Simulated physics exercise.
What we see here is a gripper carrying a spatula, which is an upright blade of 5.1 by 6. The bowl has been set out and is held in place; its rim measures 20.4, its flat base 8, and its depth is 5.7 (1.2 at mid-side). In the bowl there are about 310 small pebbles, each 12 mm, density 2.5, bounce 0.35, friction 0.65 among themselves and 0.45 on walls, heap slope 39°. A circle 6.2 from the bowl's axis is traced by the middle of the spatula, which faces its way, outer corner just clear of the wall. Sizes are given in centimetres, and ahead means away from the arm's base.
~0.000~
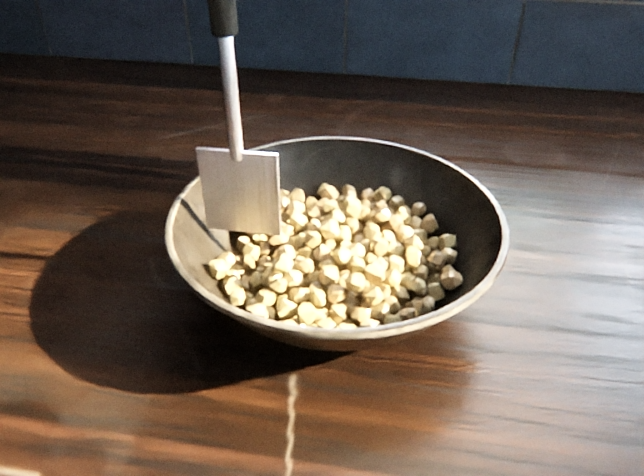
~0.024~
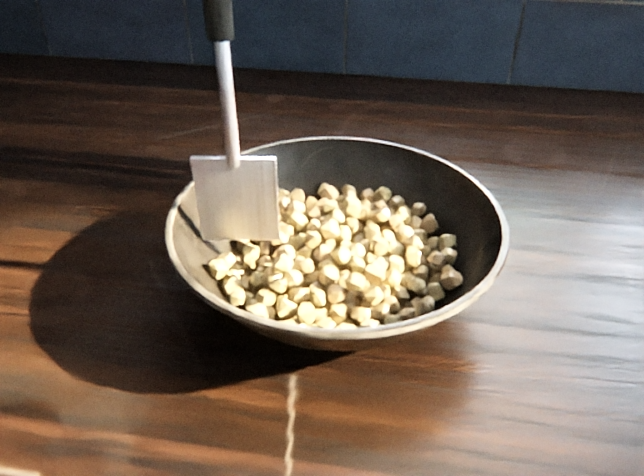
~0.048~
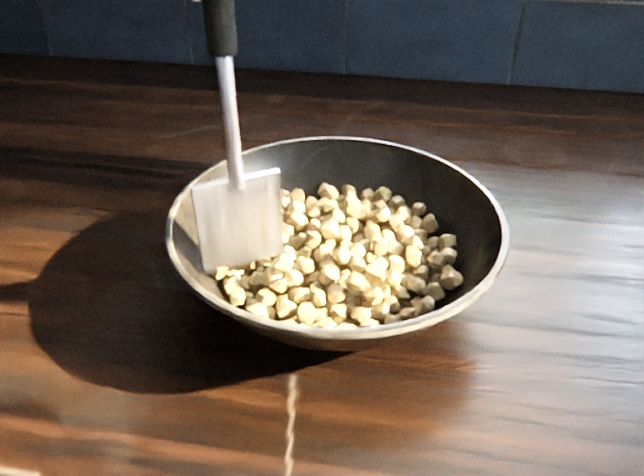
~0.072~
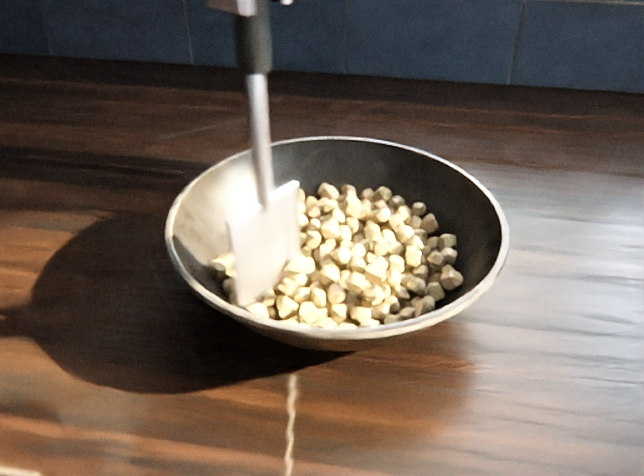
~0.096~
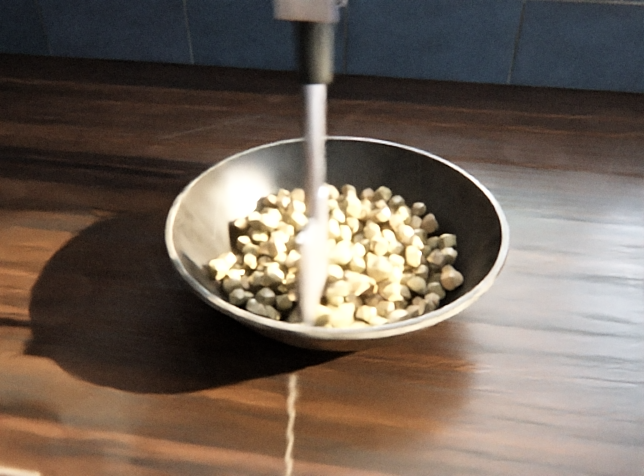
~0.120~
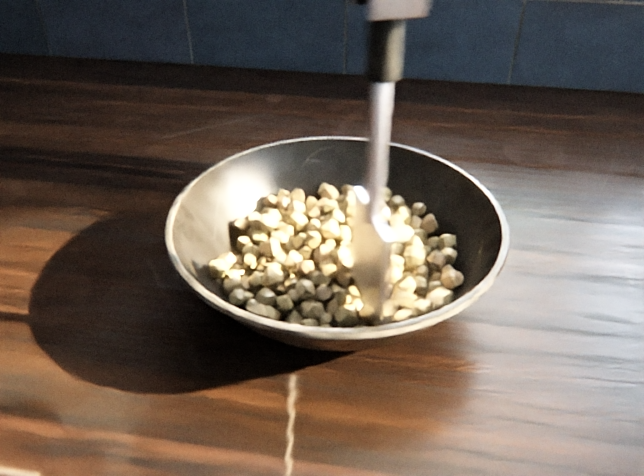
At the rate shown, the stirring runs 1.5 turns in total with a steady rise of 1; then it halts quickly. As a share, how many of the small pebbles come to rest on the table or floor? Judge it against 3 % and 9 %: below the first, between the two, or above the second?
Above 9 %.
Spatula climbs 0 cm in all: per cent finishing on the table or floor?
Estimate: Close to 25 %.
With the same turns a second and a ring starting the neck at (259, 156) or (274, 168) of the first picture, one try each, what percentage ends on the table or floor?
First try about 50 per cent, second try about 50 per cent.
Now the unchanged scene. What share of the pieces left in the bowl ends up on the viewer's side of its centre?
I'd put it at roughly 55 per cent.
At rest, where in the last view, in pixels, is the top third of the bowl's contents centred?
About (323, 261).
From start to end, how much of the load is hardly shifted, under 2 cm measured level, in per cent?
Roughly 75 percent of the load.
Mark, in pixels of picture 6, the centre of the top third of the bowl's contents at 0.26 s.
Centre of upper third: Approx. (316, 221) px.
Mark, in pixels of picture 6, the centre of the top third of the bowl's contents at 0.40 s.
Centre estimate: (314, 261).
By 0.26 s, 276° round, highest piece 9 above the table; 302 in the bowl, 10 in flight or on the tool.
By 0.40 s, 77° round, highest piece 9 above the table; 276 in the bowl, 16 on the table or floor, 20 in flight or on the tool.
By 0.67 s, 180° round, highest piece 5 above the table; 273 in the bowl, 39 on the table or floor.
By 1.37 s, 180° round, highest piece 5 above the table; 273 in the bowl, 39 on the table or floor.
Final count, 273 in the bowl, 39 on the table or floor. That is 12 % on the table or floor.
